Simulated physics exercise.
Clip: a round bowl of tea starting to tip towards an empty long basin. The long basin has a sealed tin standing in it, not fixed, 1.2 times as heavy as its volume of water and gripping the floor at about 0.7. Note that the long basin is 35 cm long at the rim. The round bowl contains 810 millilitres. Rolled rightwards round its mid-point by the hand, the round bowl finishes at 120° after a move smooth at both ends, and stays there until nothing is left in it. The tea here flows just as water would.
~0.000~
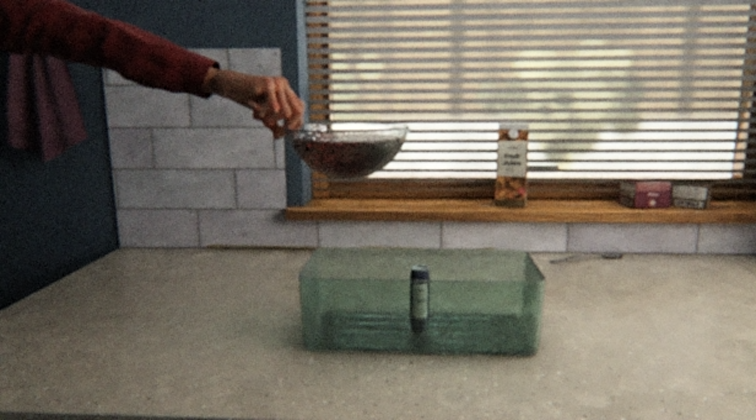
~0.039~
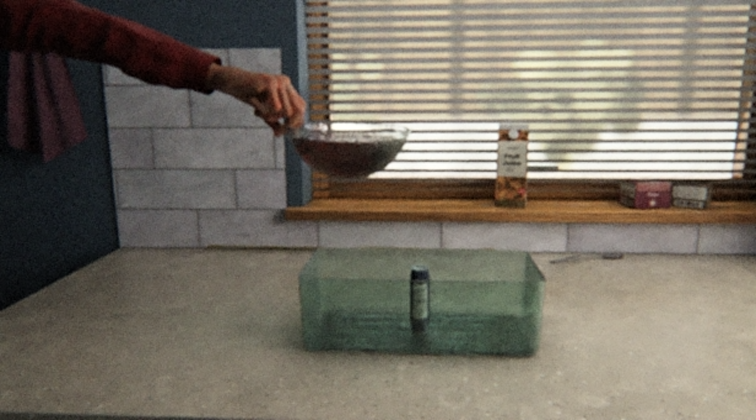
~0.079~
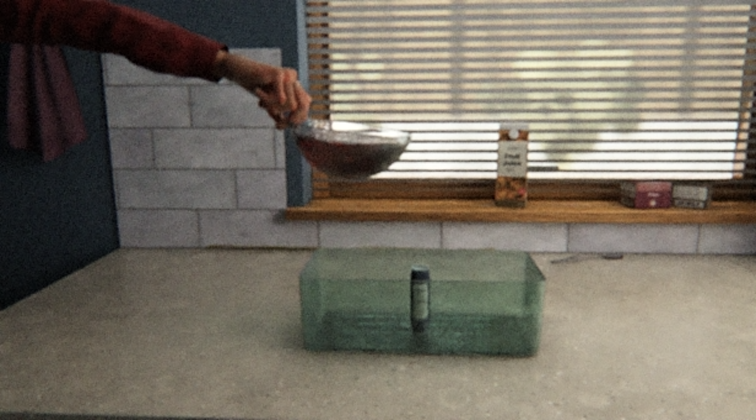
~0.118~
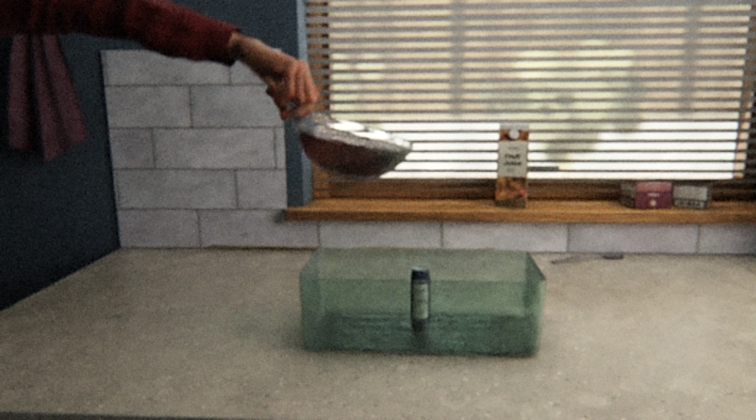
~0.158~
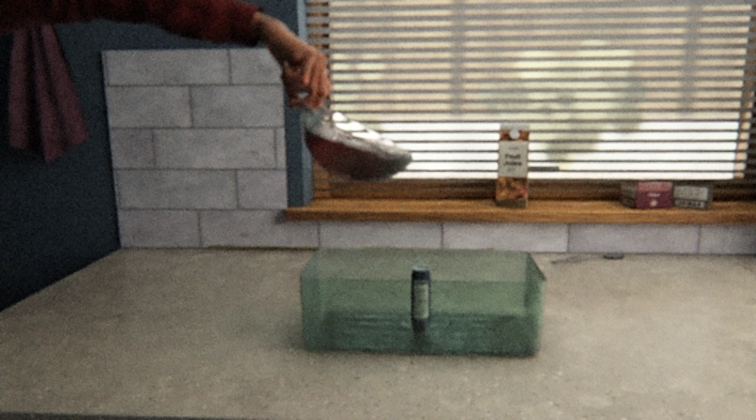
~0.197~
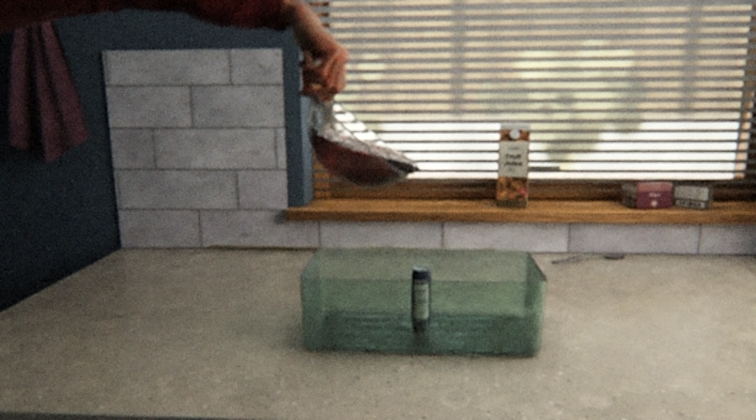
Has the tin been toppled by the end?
Upright.
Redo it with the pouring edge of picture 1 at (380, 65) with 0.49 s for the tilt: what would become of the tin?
Then it topples.
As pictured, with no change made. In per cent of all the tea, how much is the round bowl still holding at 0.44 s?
Close to 0 percent of the liquid remains at that time.
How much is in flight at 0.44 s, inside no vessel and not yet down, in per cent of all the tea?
About 20 per cent.
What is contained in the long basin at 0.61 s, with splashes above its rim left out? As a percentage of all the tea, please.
86 %, more or less.
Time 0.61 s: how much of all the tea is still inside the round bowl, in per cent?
Share remaining: Approx. 0 %.
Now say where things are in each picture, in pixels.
It leans 0°; its right rim is at (409, 128); the tea meets the walls at (293, 138) and (404, 138); the long basin's rim runs from (308, 263) to (536, 266); the tin's top is at (420, 270), in the first frame.
It leans 2°; its right rim is at (410, 131); the tea meets the walls at (293, 138) and (404, 140), in the second frame.
It leans 8°; its right rim is at (412, 137); the tea meets the walls at (295, 134) and (406, 143), in the third frame.
It leans 16°; its right rim is at (413, 147); the tea meets the walls at (299, 129) and (408, 148), in the fourth frame.
It leans 28°; its right rim is at (413, 161); the tea meets the walls at (305, 126) and (408, 153), in the fifth frame.
It leans 42°; its right rim is at (409, 175); the tea meets the walls at (312, 129) and (392, 154); 7 per cent is over the edge, in the sixth frame.
Then, 0.44 s in, the tilt is 116° and 0 per cent is still to pour; the tin stands where it began.
Then, 0.61 s in, the tilt is 120° and 0 per cent is still to pour; the tin stands where it began.
Then, 0.79 s in, the tilt is 120° and 0 per cent is still to pour; the tin stands where it began.
Then, 0.99 s in, the tilt is 120° and 0 per cent is still to pour; the tin stands where it began.
Finally, the tin stands where it began.
